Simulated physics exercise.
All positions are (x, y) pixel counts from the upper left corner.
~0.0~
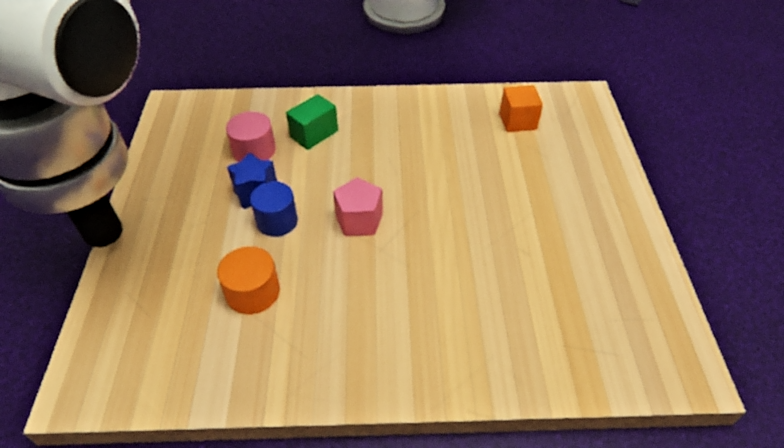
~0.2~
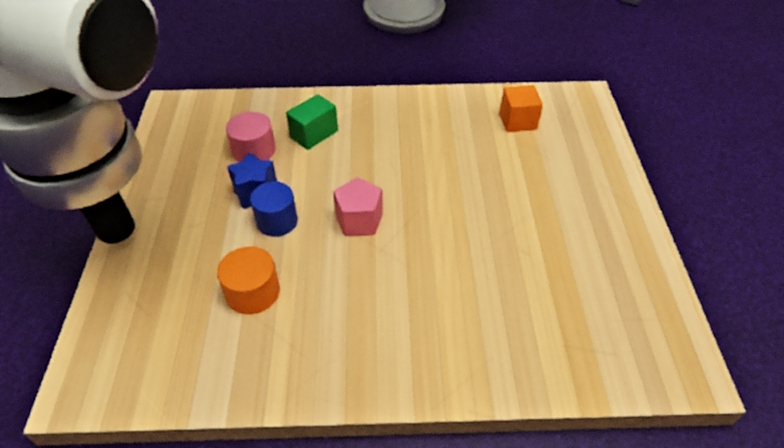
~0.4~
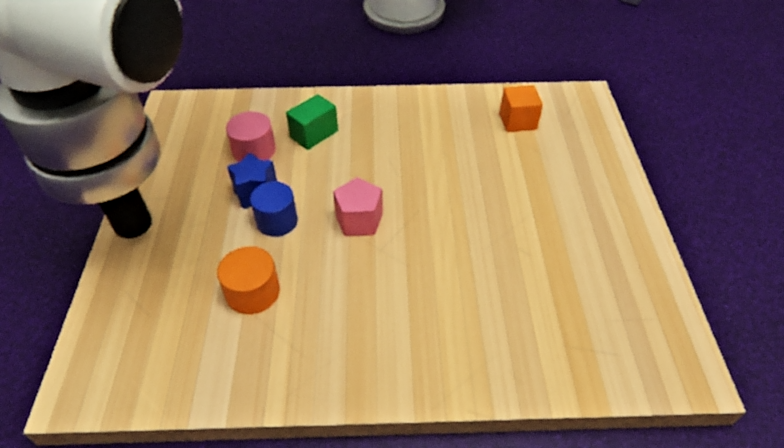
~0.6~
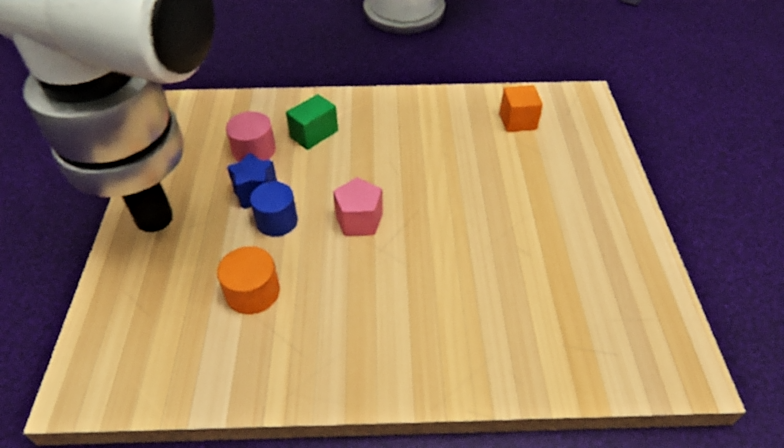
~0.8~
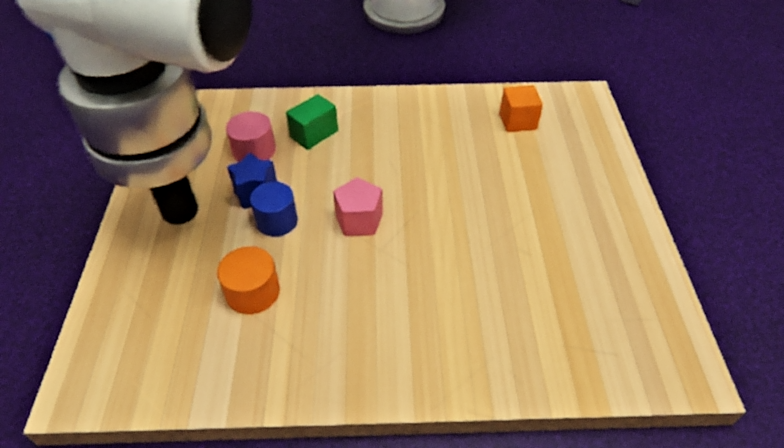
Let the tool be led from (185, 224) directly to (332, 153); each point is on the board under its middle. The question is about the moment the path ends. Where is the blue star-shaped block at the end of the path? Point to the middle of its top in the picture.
Put as a pixel place, it's (359, 118).
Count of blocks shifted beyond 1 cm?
Number moved: 1.
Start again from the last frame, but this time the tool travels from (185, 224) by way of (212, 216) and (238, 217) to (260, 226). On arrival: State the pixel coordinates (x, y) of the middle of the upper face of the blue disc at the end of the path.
I'd place it at (294, 200), taking the centre of its top.
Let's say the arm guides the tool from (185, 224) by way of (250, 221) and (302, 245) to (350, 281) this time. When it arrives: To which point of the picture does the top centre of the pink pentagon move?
The middle of its upper face will lie at (379, 189).
On the path given first. One third of the way, tool at (236, 188); blue star-shaped block at (265, 162).
Two thirds of the way, tool at (285, 164); blue star-shaped block at (313, 139).
At the end, tool at (330, 141); blue star-shaped block at (359, 118); green rectangle still.
